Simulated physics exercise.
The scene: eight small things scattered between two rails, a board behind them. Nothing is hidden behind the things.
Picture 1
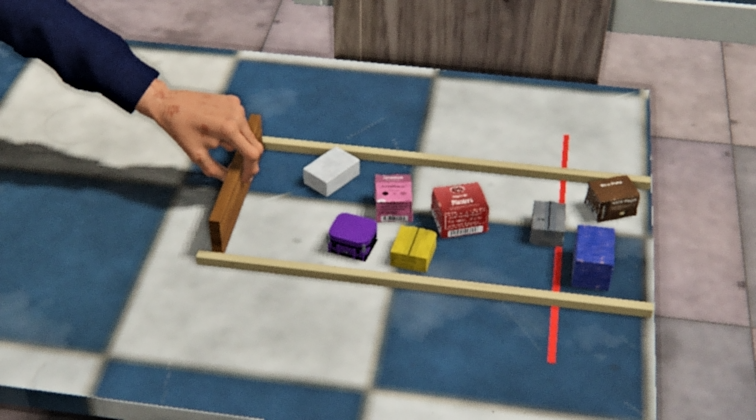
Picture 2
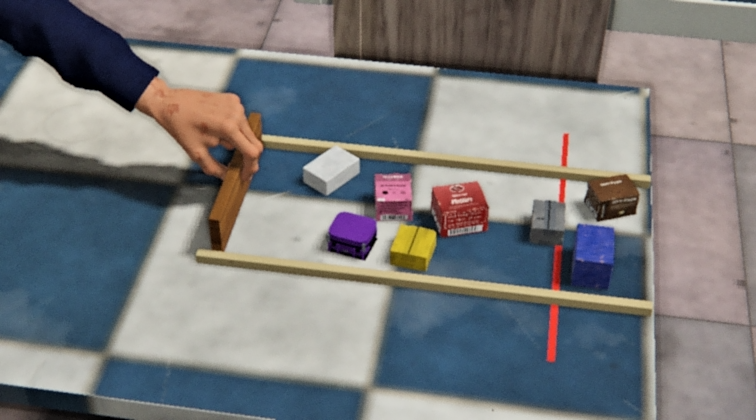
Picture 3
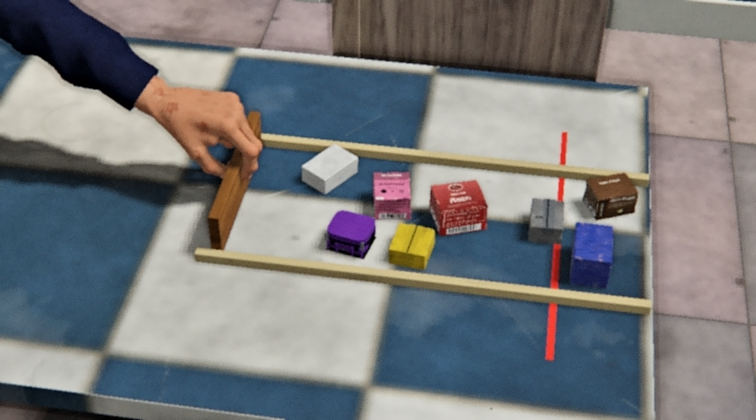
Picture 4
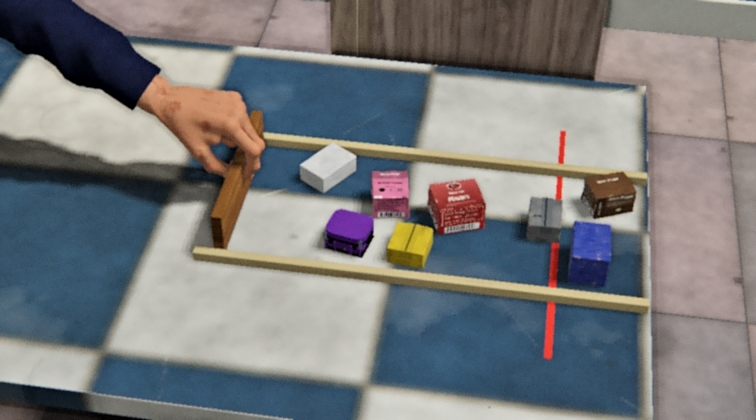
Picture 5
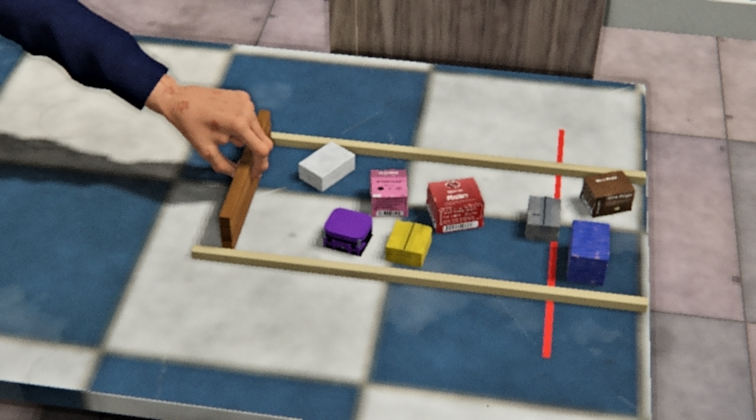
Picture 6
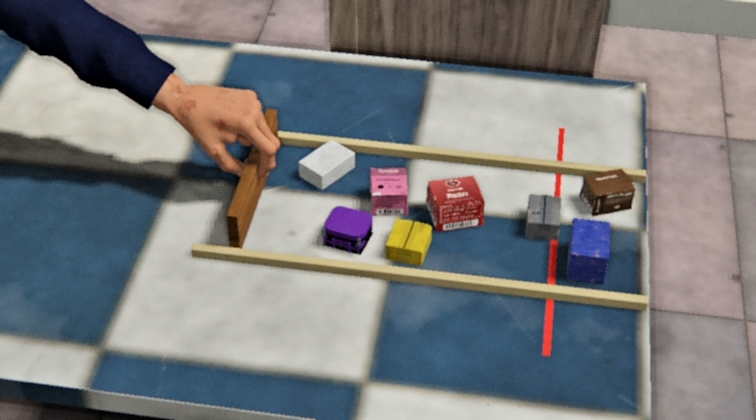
On a blue and white checkered tabletop, a hand holds a wooden board upright behind small boxes scattered between two rails, some near a red line; the board then shifts slightly right while the boxes stay in place.
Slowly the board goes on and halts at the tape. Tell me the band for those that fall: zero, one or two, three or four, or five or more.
In the end the number that fall off is one or two.
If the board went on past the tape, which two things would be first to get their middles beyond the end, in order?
In order: The grey box, the blue block.
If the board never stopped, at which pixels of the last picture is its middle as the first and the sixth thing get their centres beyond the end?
First at (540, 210), next at (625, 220).
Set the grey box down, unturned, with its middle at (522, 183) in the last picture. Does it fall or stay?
It stays on.
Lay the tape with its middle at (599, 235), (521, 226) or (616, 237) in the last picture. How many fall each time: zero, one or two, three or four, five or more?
Taking them in turn, at least five; not one; 5 or more.
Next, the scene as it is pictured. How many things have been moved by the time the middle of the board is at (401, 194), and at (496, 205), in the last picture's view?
5 and 8.
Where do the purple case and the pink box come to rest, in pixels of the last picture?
About (575, 254), and the other about (575, 216).
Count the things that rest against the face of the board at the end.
3 of them.
Soon after, none off yet; brown box at rest near (607, 192); blue block at rest near (588, 251); grey box at rest near (543, 217).
Then, none off yet; brown box at rest near (617, 191); blue block moved a little near (605, 255); grey box moved about its own width near (608, 225).
By the end, the number that fall off is one or two; fallen, grey box and blue block.
